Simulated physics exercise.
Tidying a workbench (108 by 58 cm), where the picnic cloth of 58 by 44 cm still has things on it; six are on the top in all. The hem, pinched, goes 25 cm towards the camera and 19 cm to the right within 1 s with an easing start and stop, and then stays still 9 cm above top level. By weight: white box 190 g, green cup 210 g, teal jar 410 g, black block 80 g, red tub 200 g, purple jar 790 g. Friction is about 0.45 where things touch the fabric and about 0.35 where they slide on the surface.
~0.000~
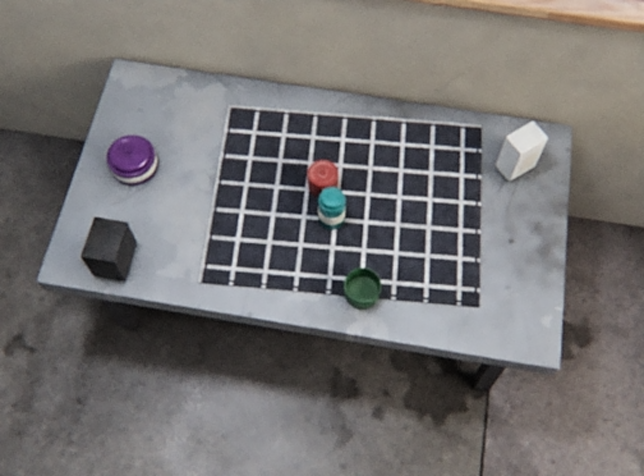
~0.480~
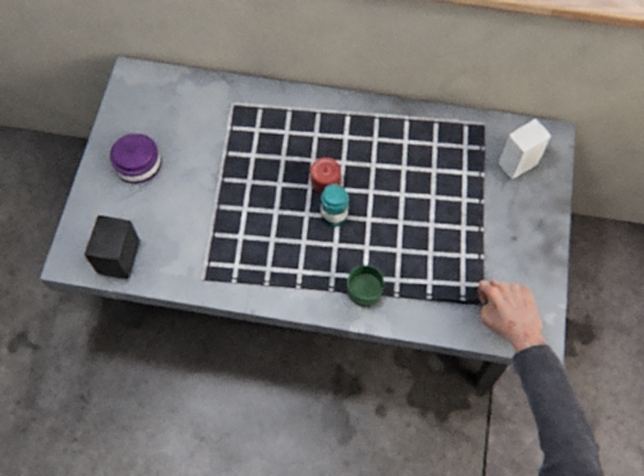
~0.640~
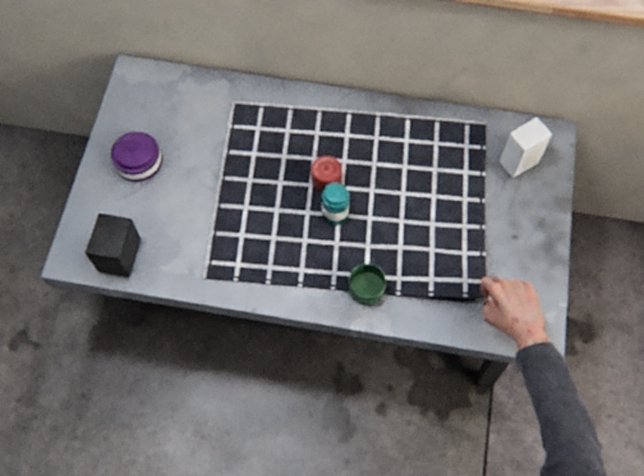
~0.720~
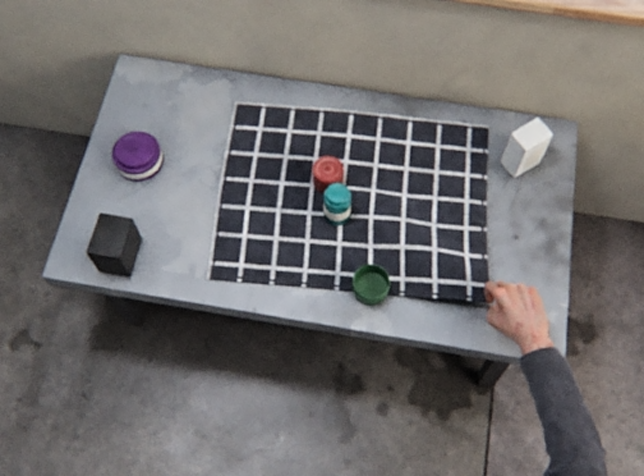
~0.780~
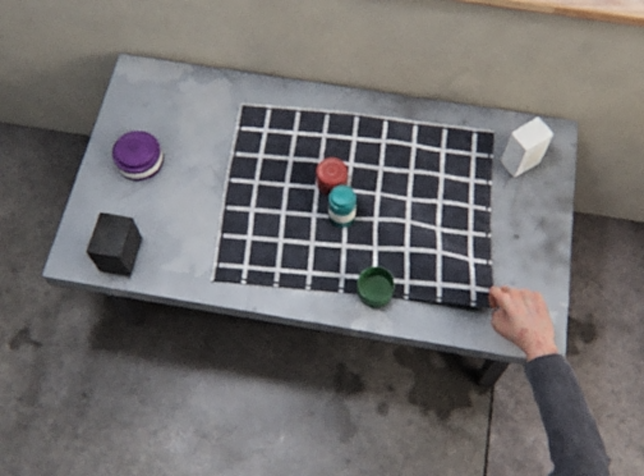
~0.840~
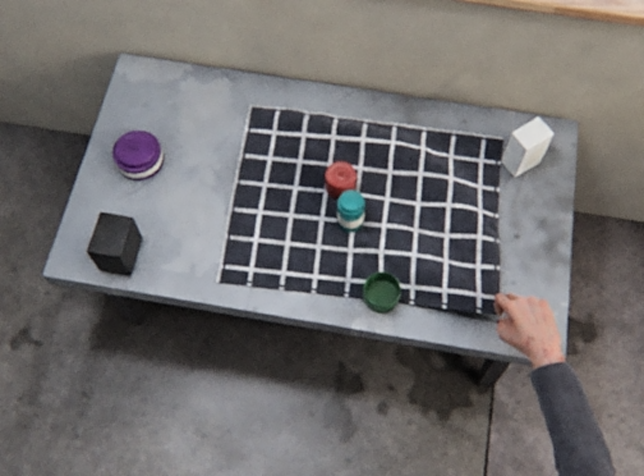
A hand in a dark grey sleeve comes in at the lower right of a grey workbench against a plain wall, seen from above at an angle. A black-and-white checked cloth carries a red tub, a teal jar and a green cup, with a purple jar and black block left and a white box right. The hand grips the cloth's near right corner and drags it slightly right and nearer, rippling it and carrying the three items along, while the view shifts very slightly.
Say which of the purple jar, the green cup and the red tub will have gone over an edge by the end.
By the end, the purple jar has not, the green cup has gone over, the red tub has not.
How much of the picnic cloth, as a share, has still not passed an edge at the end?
Roughly 65% of it.
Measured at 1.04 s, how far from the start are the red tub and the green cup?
The red tub is about 10 cm off and the green cup about 10 cm.
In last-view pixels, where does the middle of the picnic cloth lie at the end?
The middle ends up near pixel (469, 296).
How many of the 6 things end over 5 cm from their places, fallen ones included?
Tally: 3.
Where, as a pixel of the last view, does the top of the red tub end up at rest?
Last view, top position: About (461, 276).
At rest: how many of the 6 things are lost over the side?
I make it 1.
At 1.0 s, 100 % of the picnic cloth is still over the top; red tub 12 cm off its start, green cup 11 cm off its start, teal jar 12 cm off its start.
At 1.2 s, 90 % of the picnic cloth is still over the top; red tub 24 cm off its start, green cup over the edge, teal jar 24 cm off its start.
At 1.4 s, 75 % of the picnic cloth is still over the top; red tub 31 cm off its start at (446, 256), green cup over the edge, teal jar 30 cm off its start at (451, 288).
At 1.6 s, 65 % of the picnic cloth is still over the top; red tub 36 cm off its start, green cup over the edge, teal jar 35 cm off its start.
At 3.2 s, 65 % of the picnic cloth is still over the top; red tub 36 cm off its start at (461, 276), green cup over the edge, purple jar 0 cm off its start at (135, 148), teal jar 35 cm off its start at (468, 307).
